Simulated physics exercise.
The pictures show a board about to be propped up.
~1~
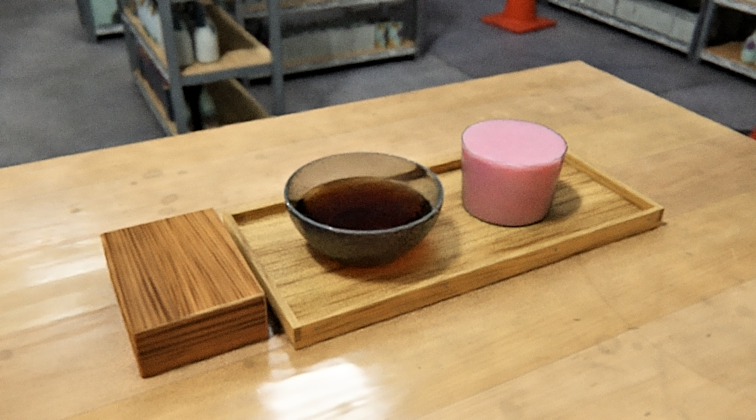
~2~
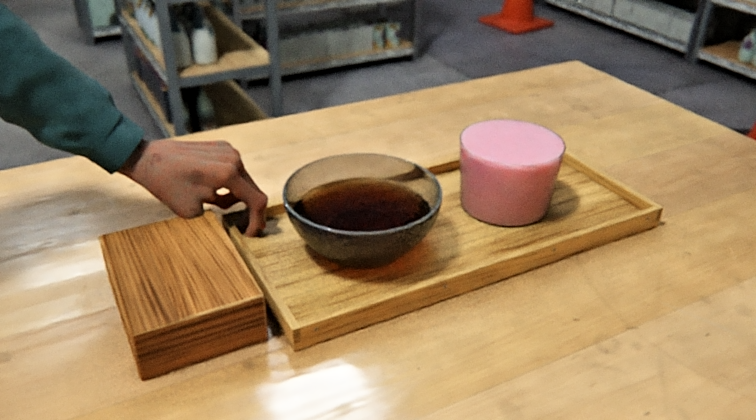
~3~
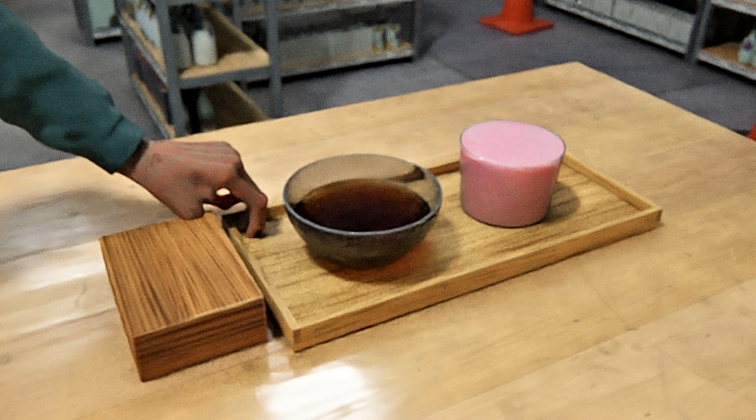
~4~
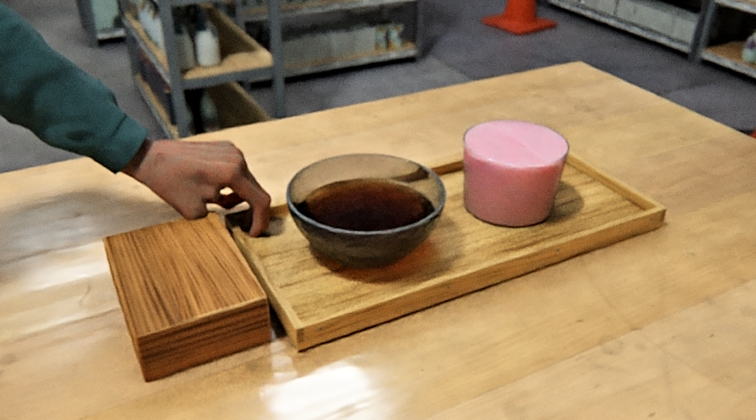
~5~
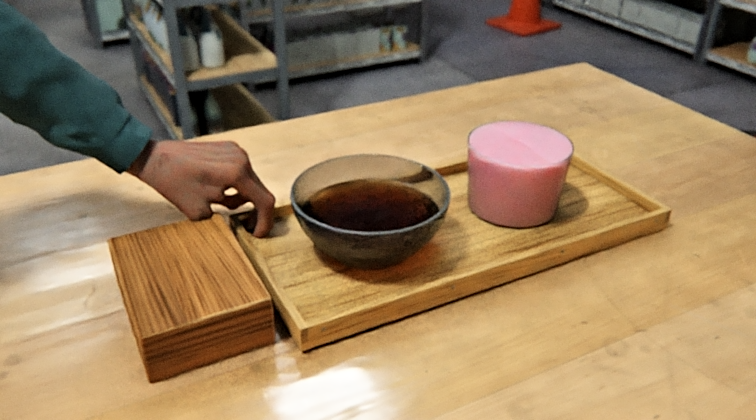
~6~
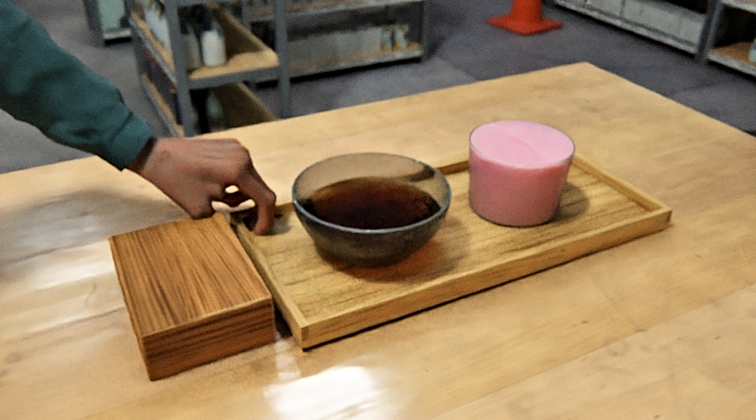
A dark bowl about half full of brown liquid and a tub filled to the brim with pink stand on a rectangular wooden tray, with a striped wooden block at its left. The pale tabletop is seen from slightly above, with grey shelves and an orange cone behind. A green-sleeved hand enters from the left and grips the tray's end, which barely moves as the view shifts slightly.
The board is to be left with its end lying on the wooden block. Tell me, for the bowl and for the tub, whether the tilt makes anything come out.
Bowl: Does not run over; tub: Runs over.
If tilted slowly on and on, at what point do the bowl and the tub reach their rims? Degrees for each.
I'd put them at about 20° and 2° in that order.
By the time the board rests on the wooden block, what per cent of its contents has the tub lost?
Roughly 8 per cent.
Soon after, the board slopes by about 4°; bowl, nothing has left it; tub, some has gone over its rim.
Later, the board slopes by about 9°; bowl, nothing has left it; tub, some has gone over its rim.
In the end, the board slopes by about 7°, resting on the wooden block; bowl, nothing has left it; tub, some has gone over its rim.
